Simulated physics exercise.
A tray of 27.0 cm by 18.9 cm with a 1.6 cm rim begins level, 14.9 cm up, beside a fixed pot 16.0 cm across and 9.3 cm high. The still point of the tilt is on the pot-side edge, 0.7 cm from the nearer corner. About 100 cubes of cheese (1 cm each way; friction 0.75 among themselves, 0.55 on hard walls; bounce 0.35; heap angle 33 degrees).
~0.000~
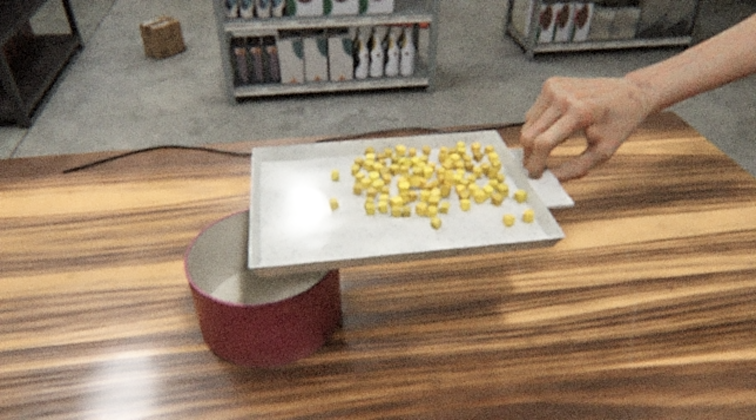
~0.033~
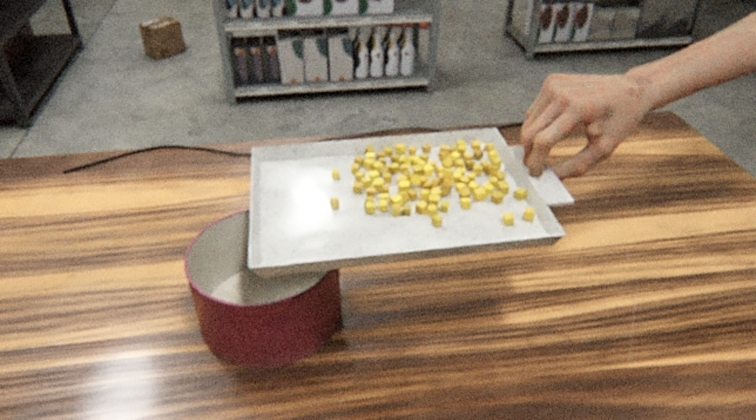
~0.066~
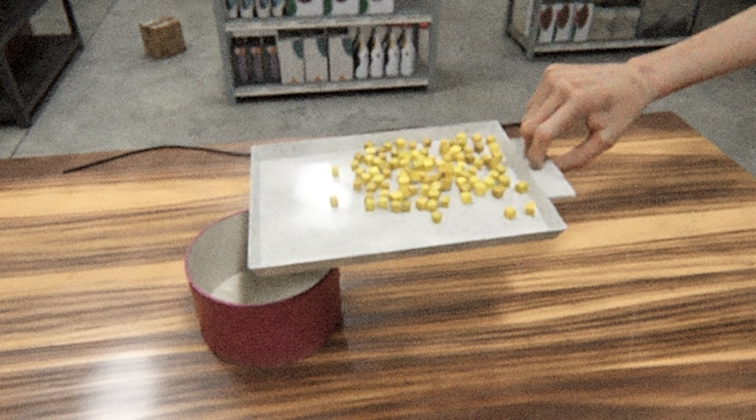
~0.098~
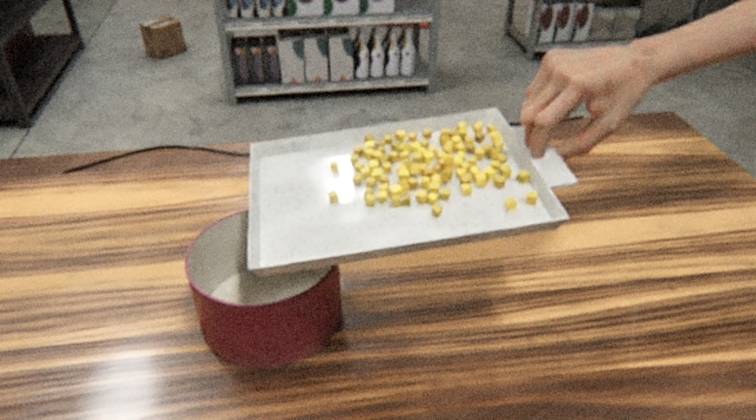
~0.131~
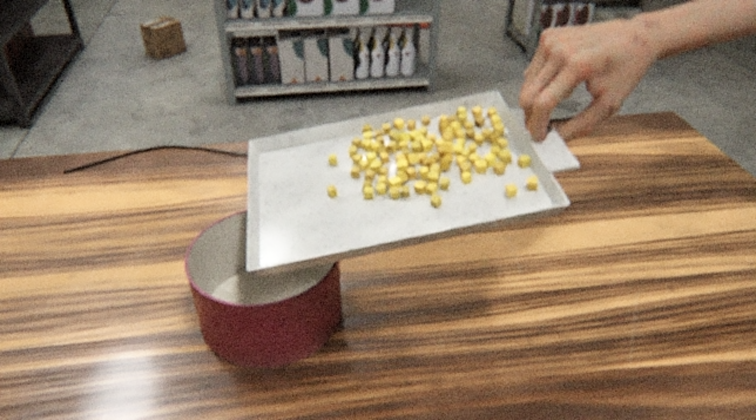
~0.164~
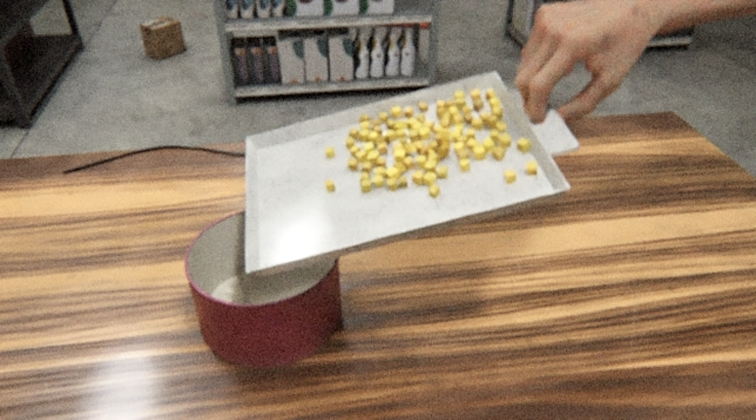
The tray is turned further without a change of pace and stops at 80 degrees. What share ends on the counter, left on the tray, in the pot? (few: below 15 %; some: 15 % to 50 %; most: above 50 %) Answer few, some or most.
On the counter: Most; left on the tray: Few; in the pot: Few.
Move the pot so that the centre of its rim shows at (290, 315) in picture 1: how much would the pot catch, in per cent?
Some 20 per cent.
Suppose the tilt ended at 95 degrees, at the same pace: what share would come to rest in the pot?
Then about 0 per cent.
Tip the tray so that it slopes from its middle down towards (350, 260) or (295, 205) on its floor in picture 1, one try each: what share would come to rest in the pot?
Some 0 and 50 per cent.
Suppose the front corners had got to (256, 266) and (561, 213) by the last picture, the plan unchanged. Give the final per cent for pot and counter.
Pot 0, counter 100.
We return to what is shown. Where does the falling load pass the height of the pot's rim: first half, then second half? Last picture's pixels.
At about (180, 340), then at (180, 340).
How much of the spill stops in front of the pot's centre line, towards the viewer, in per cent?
Some 90 per cent.
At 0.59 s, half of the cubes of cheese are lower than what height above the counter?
Some 24 cm.
Then, at 0.42 s, tilt 47 degrees; the tray holds 100 %, the pot 0 %.
After 0.59 s, tilt 69 degrees; the tray holds 100 %, the pot 0 %.
Then, at 0.88 s, tilt 80 degrees; the tray holds 0 %, the pot 0 %.
In the end, at 2.1 s, counter 100 %, tray 0 %, pot 0 %.
